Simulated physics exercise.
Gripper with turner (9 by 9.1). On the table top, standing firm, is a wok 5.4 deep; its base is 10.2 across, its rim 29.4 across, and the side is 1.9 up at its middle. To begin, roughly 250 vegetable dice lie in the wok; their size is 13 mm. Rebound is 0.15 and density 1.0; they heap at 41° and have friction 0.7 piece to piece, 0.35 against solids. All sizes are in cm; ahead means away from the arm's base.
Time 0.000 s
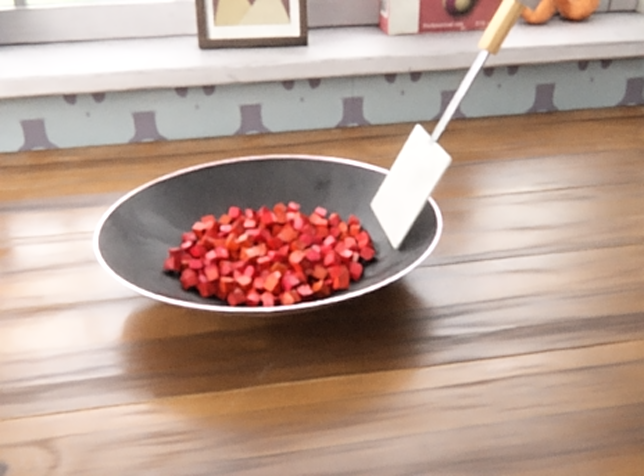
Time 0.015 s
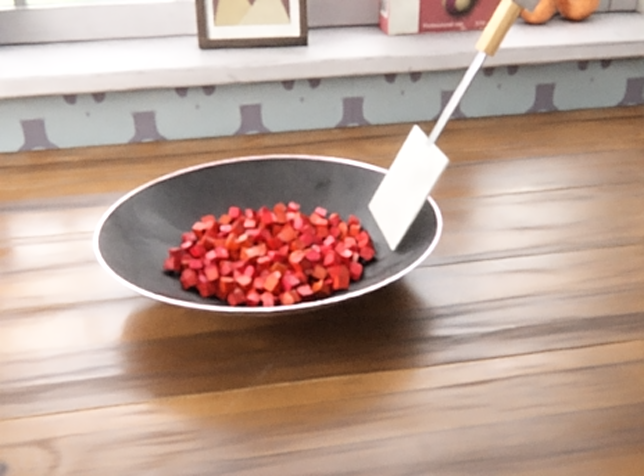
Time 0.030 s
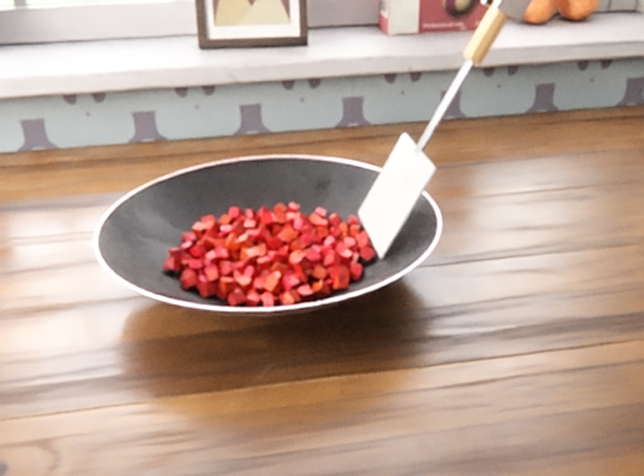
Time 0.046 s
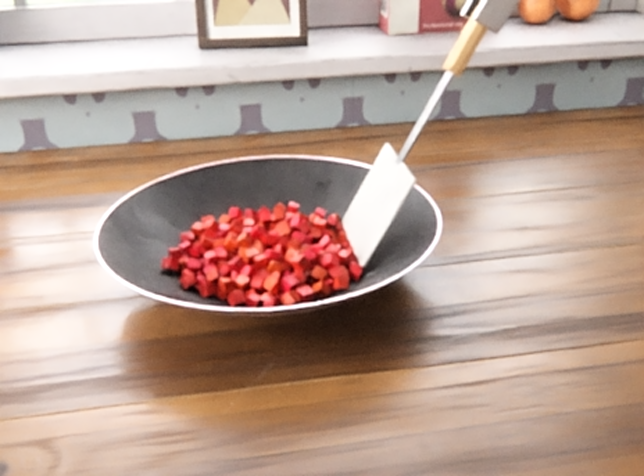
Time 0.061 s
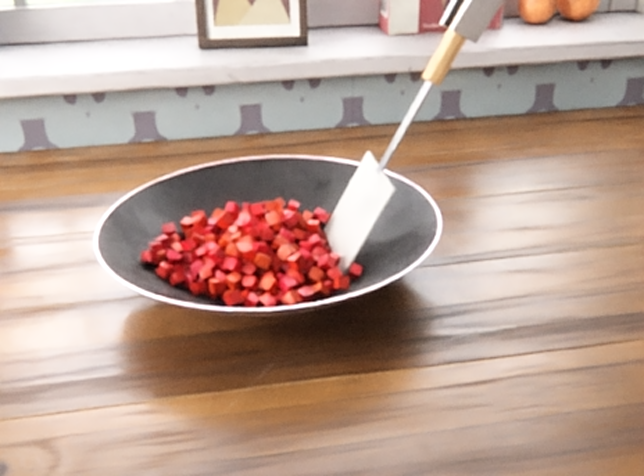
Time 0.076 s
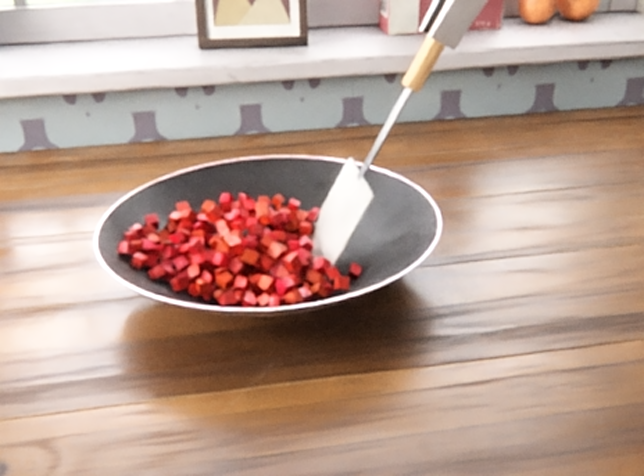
A white turner with a wooden handle, held by a grey gripper at the upper right, moves left and slightly down into a dark wok, pushing the heap of small red vegetable dice leftward. The wok, with its pale rim, stands still on a glossy brown wooden table. Seen from slightly above by an unmoving camera, a windowsill behind holds a framed picture, a red box and orange round objects.
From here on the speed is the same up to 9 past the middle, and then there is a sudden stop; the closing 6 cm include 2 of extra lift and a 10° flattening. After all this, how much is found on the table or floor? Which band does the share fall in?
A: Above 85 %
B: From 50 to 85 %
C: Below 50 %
B.
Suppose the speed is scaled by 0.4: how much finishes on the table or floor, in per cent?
Estimate: Approx. 35 %.
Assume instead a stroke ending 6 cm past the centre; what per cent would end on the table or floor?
I'd expect close to 25 per cent then.
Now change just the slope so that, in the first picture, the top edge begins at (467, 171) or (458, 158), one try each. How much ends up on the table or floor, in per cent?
About 55 and 60 per cent.
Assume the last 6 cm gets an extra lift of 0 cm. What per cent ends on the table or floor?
About 55 %.
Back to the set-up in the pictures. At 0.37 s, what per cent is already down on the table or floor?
About 50 per cent.
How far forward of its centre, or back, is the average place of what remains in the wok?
The kept load is shifted forward by about 3.0 cm.
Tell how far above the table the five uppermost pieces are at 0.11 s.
Height: Approx. 7 cm.
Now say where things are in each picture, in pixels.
The first picture shows turner top edge at (434, 141), sloping 61°; upper third of the load around (276, 244), from x 175 to 365, top at y 210; 249 in the wok.
The second picture shows turner top edge at (431, 142), sloping 61°; upper third of the load around (276, 244), from x 175 to 365, top at y 210.
The third picture shows turner top edge at (419, 149), sloping 61°; upper third of the load around (276, 244), from x 175 to 365, top at y 210.
The fourth picture shows turner top edge at (400, 160), sloping 61°; upper third of the load around (274, 244), from x 170 to 355, top at y 210.
The fifth picture shows turner top edge at (381, 169), sloping 61°; upper third of the load around (248, 244), from x 150 to 355, top at y 205.
The sixth picture shows turner top edge at (361, 175), sloping 61°; upper third of the load around (225, 239), from x 125 to 355, top at y 200; 249 in the wok.
By 0.11 s, sloping 61°, highest piece 7 above the table; 244 in the wok, 5 on the blade or in flight.
By 0.15 s, sloping 58°, highest piece 9 above the table; 232 in the wok, 17 on the blade or in flight.
By 0.37 s, sloping 51°, highest piece 6 above the table; 123 on the table or floor, 107 in the wok, 19 on the blade or in flight.
By 1.42 s, sloping 51°, highest piece 6 above the table; 142 on the table or floor, 107 in the wok.
Final count, 142 on the table or floor, 107 in the wok. That is 57 % on the table or floor.
